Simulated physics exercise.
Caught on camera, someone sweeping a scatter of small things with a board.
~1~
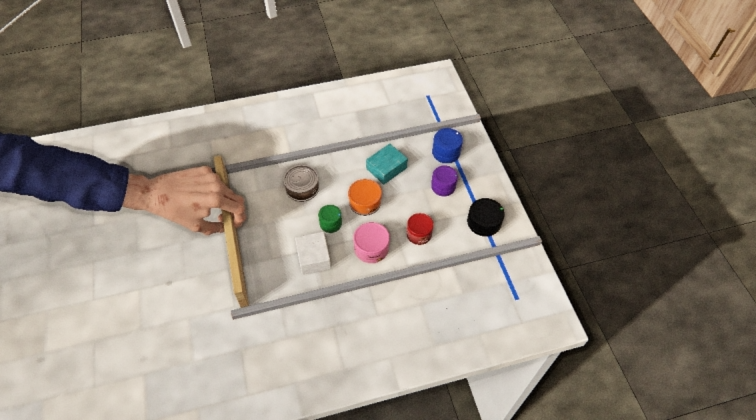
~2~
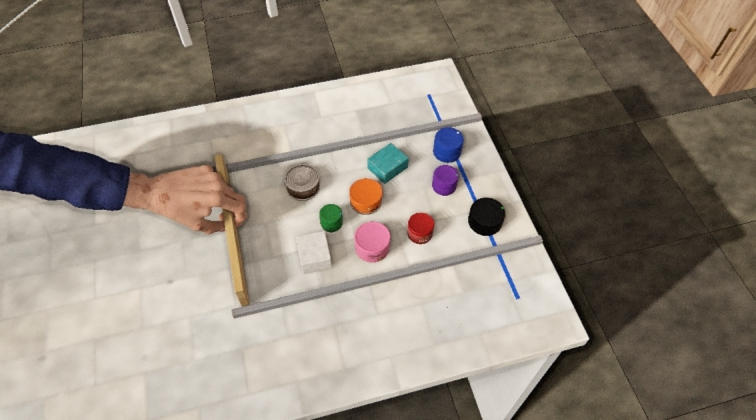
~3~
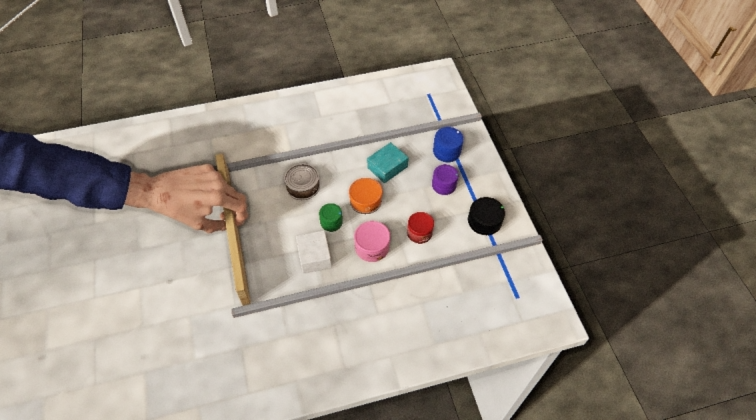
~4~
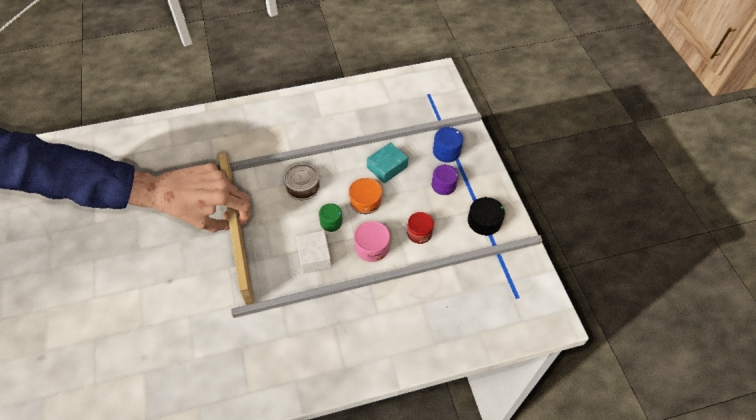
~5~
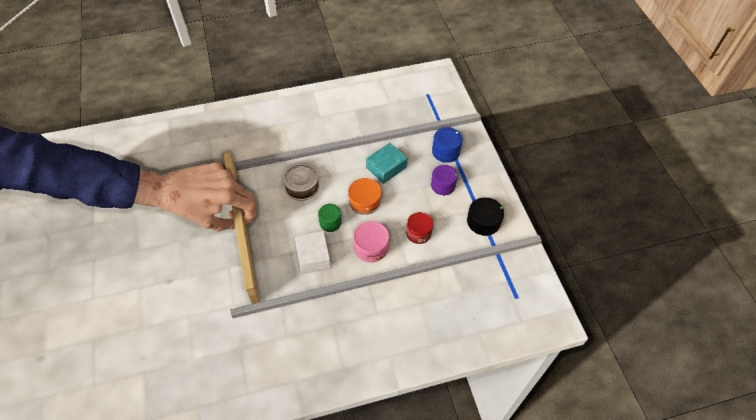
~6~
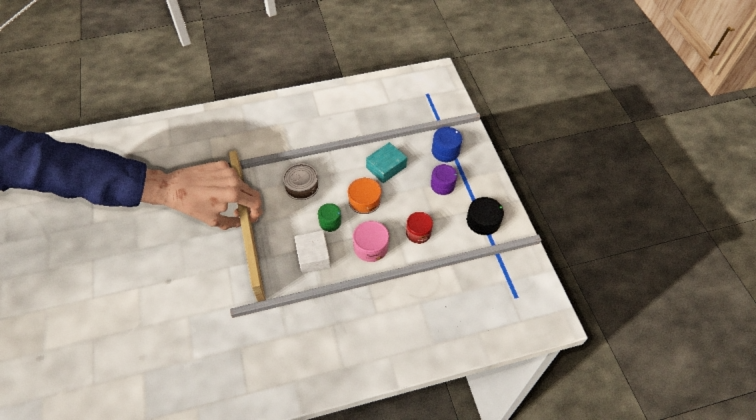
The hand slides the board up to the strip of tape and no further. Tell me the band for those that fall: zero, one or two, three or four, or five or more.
Here the number that fall off is three or four.
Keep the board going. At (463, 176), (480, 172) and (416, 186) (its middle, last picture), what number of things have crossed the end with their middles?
Past the end: 4, 6 and 0.
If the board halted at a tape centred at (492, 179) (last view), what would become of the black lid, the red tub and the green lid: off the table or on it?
The black lid goes over; the red tub tumbles off; the green lid does not fall.
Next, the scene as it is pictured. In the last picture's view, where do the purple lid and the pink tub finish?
Near (507, 169) and (525, 203).
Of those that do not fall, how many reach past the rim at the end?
The number is 2.
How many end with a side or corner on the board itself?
4 of them.
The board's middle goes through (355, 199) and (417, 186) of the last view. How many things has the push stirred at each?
At the one place 7, at the other 10.
Soon after, none off yet; black lid at rest near (485, 216); blue lid at rest near (447, 144); purple lid at rest near (444, 180).
After that, none off yet; black lid displaced a little near (499, 213); blue lid displaced a little near (461, 141); purple lid at rest near (444, 180).
In the end, the number that fall off is three or four; gone, turquoise block, red tub, blue lid and black lid.
